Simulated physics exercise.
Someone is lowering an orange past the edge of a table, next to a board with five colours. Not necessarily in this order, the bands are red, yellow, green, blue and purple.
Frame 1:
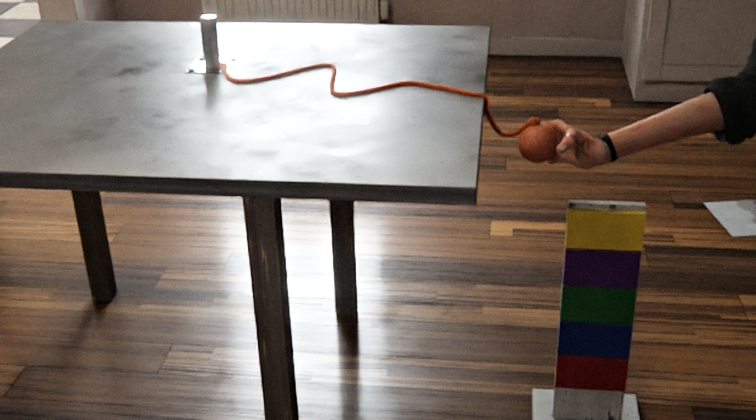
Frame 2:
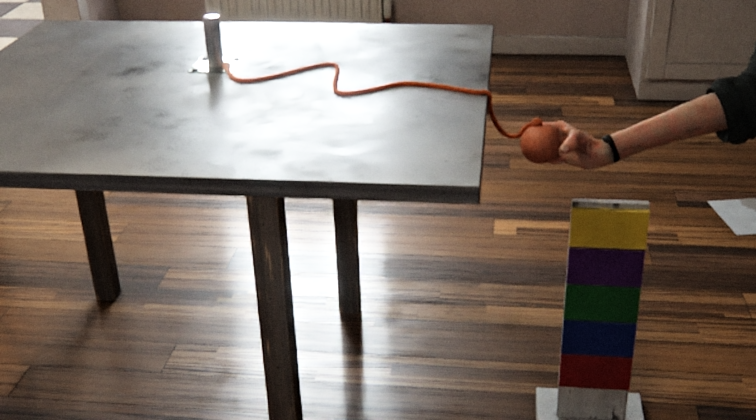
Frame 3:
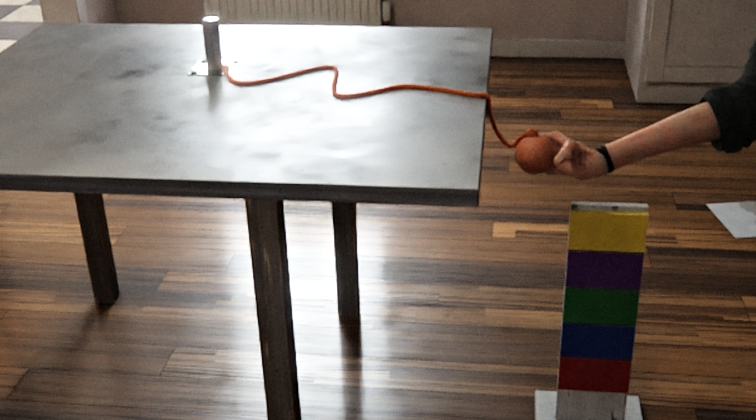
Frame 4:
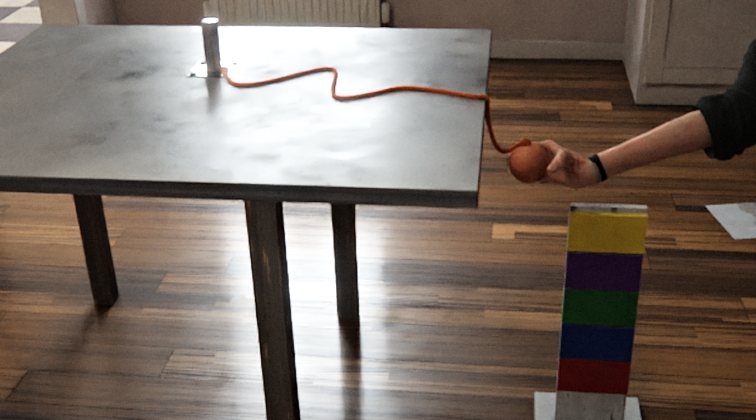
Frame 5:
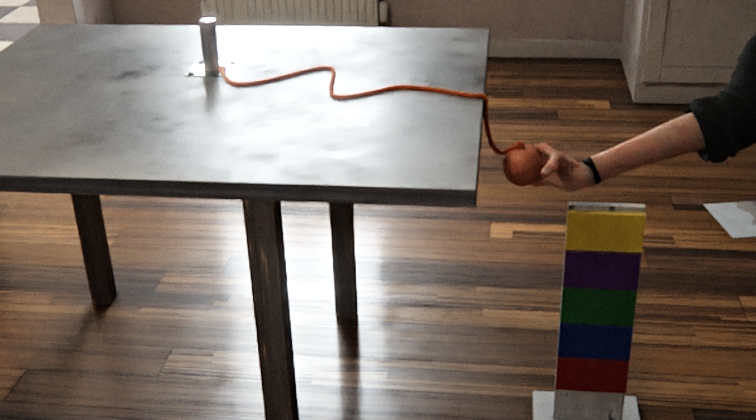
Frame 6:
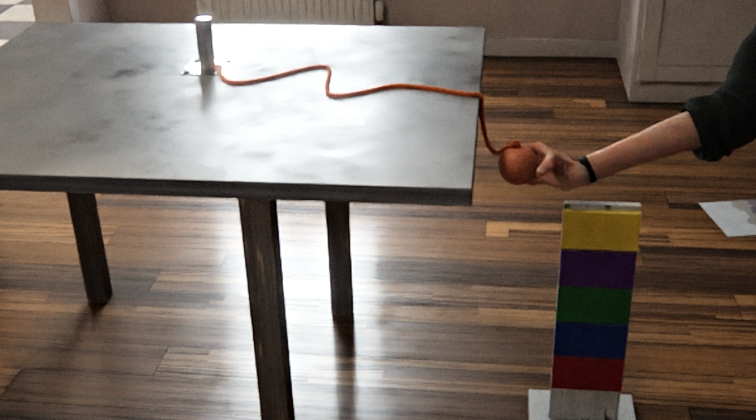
The clip opens on a hand holding an orange ball beside a dark table, with an orange cord running from the ball to a small metal post and a colored striped block standing nearby. The hand lowers the ball slightly and shifts it left, then keeps holding it near the table edge.
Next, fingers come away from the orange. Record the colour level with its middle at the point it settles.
Colour at middle: Green.
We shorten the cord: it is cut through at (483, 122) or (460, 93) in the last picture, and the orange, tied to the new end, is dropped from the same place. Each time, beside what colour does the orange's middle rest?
Results, first to last: Purple; yellow.
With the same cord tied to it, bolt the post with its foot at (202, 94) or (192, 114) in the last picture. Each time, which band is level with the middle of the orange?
Try one - blue; try two - blue.
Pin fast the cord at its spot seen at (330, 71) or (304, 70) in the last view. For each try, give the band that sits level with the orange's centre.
Going through them one at a time, the answers are purple; purple.
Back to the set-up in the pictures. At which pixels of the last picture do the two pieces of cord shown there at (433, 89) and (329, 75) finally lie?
Final positions are (481, 163) and (385, 83), in that order.
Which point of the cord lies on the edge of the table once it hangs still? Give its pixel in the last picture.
The piece you want is at about (370, 91).
A little later, orange near (443, 270); level with green.
Next, orange near (497, 297); level with green.
When it is over, orange near (480, 295); level with green. The cord holds its middle at green.
